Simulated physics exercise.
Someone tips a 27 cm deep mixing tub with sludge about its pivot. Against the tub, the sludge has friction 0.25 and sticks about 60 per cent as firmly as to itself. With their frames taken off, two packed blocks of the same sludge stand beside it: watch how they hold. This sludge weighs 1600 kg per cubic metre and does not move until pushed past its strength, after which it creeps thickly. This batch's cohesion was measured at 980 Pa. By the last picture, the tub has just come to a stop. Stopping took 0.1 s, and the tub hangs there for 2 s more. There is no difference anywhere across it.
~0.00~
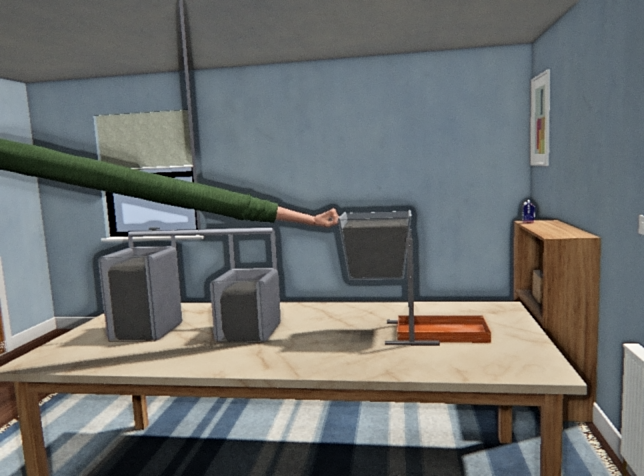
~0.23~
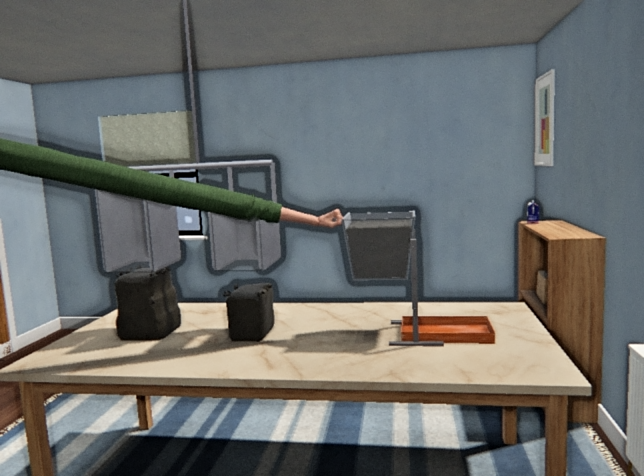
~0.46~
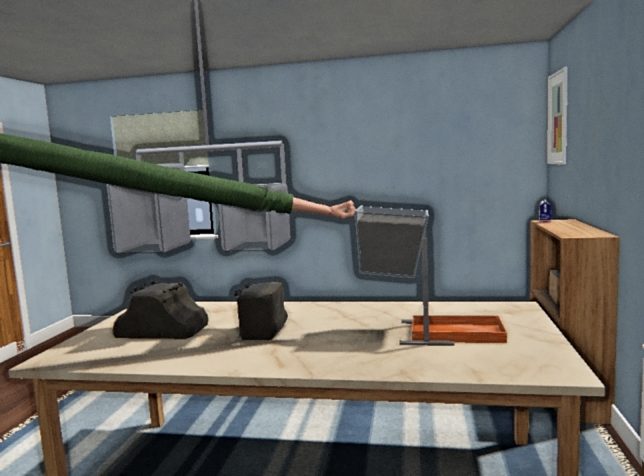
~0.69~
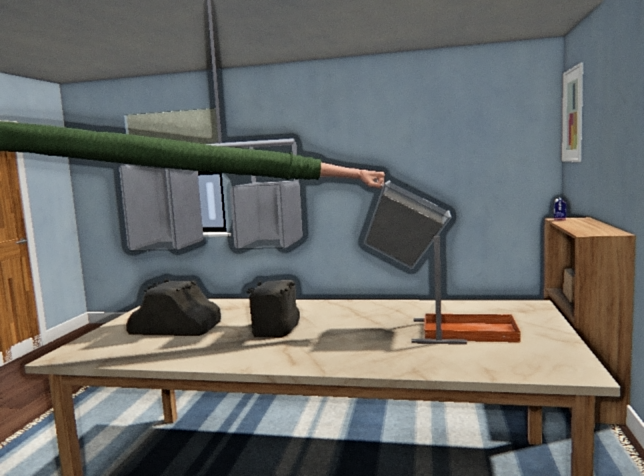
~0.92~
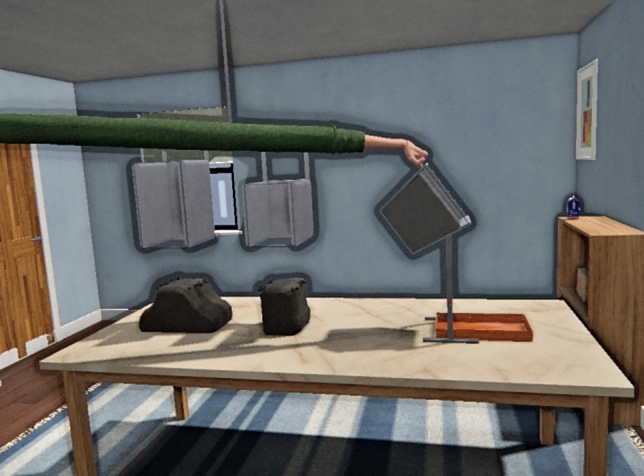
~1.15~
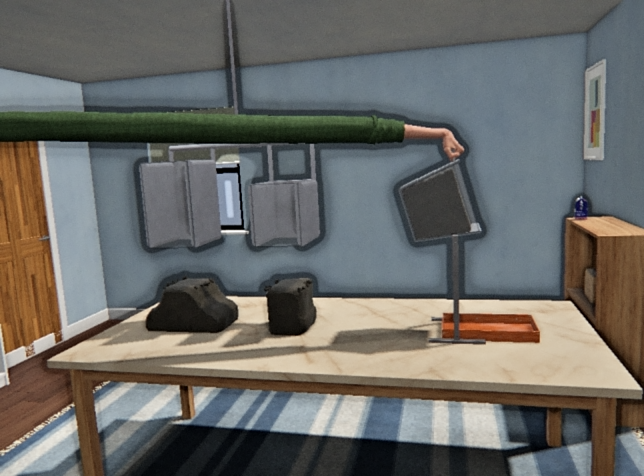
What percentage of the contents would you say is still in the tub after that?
I would say about 100 %.
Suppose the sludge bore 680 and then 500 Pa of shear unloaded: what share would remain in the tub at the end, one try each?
75 %, then 60 %.
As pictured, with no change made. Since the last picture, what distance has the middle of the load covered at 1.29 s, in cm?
About 0 cm.
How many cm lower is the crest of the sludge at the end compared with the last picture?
The top ends up some 0 cm below its level in the last picture.
After 1.29 s, the tub is at 75 degrees and holds 100 %.
After 1.46 s, the tub is at 75 degrees and holds 100 %.
After 1.63 s, the tub is at 75 degrees and holds 100 %.
After 1.80 s, the tub is at 75 degrees and holds 100 %.
After 3.15 s, the tub is at 75 degrees and holds 100 %.
